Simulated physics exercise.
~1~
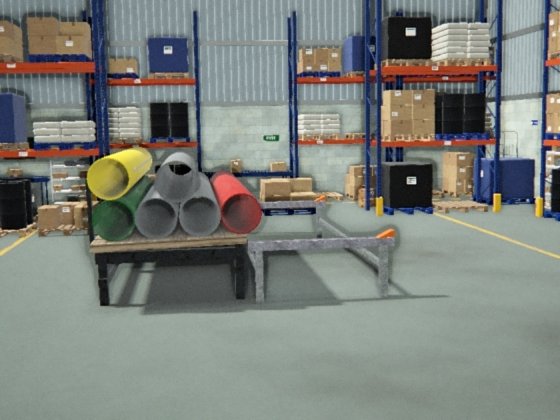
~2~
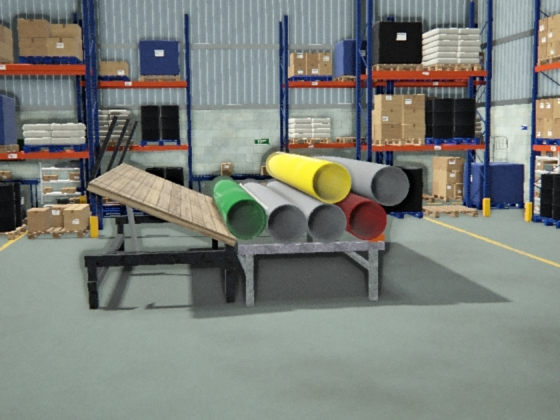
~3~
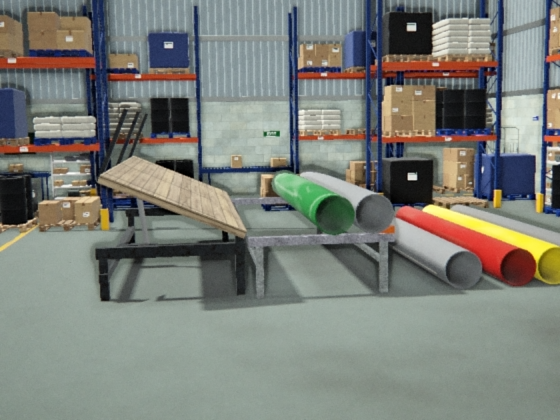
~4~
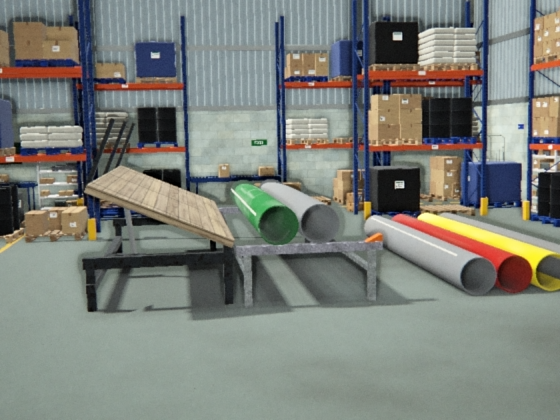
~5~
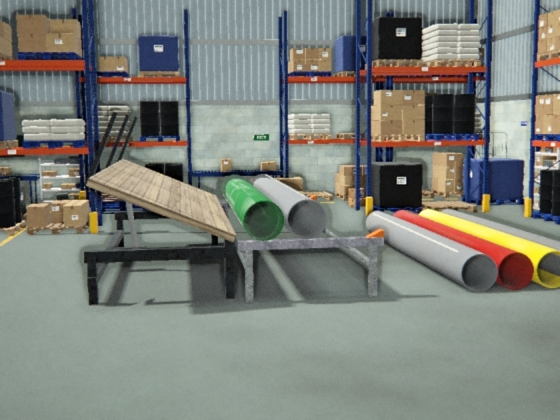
Six pipes roll right off a tilting deck; four drop off while green and gray stay.
